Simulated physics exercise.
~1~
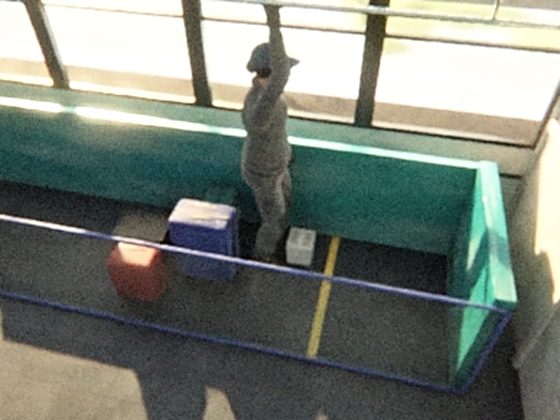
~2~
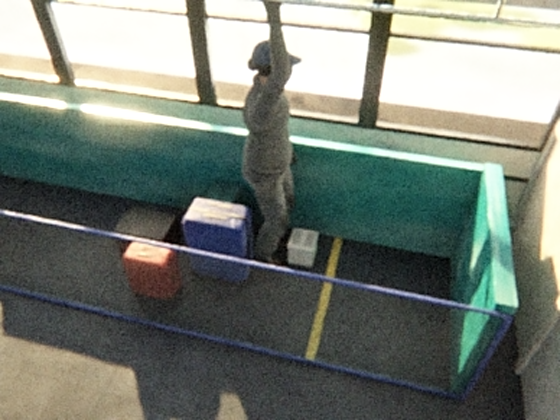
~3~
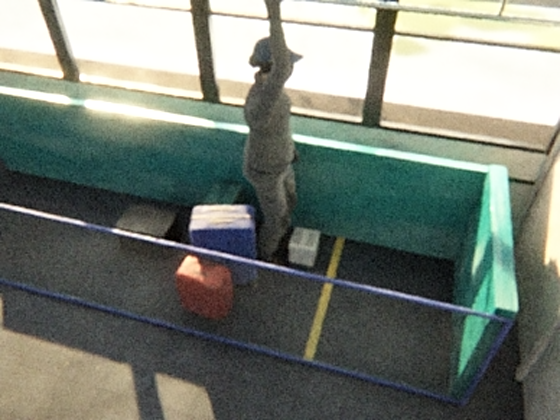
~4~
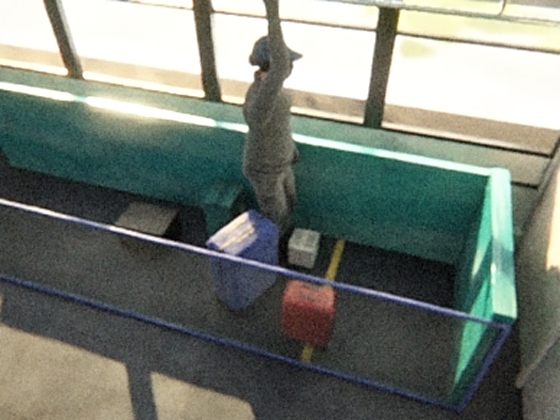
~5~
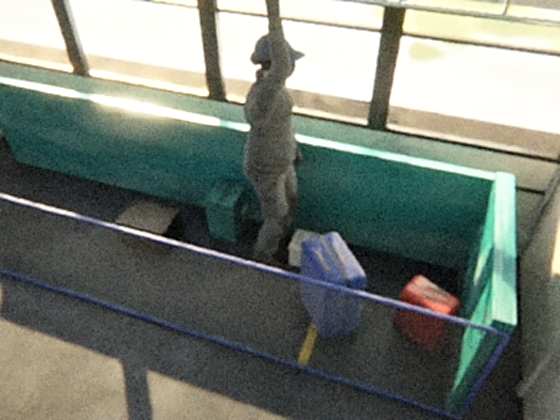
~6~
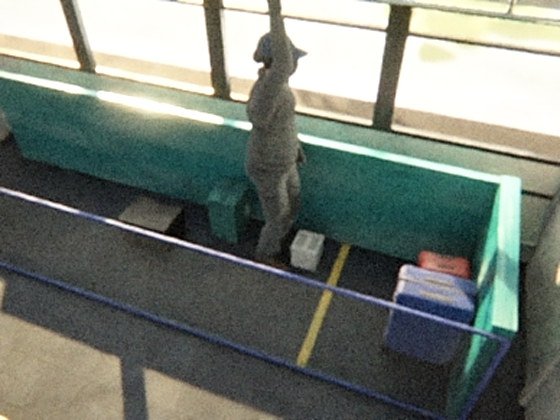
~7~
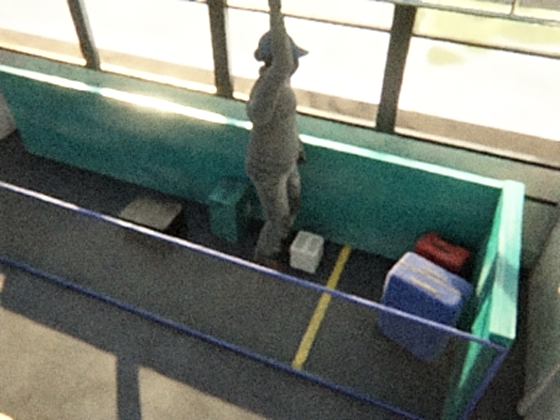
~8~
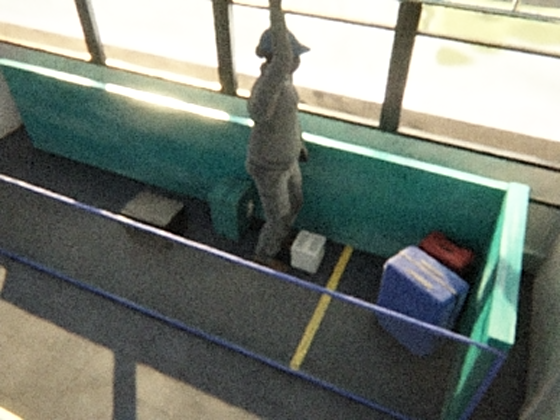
A red case and a larger blue case roll to the right across the dark floor of a green-walled tram bay, seen from above. A grey figure in a blue cap stands at the back wall with an arm raised, beside a white tub left of a yellow line. The red case passes in front of the blue one and crosses the line first. The blue case follows, leaving a teal pack and a low dark crate in view behind. Near the right end, the red case moves toward the back wall, and both cases settle there upright.
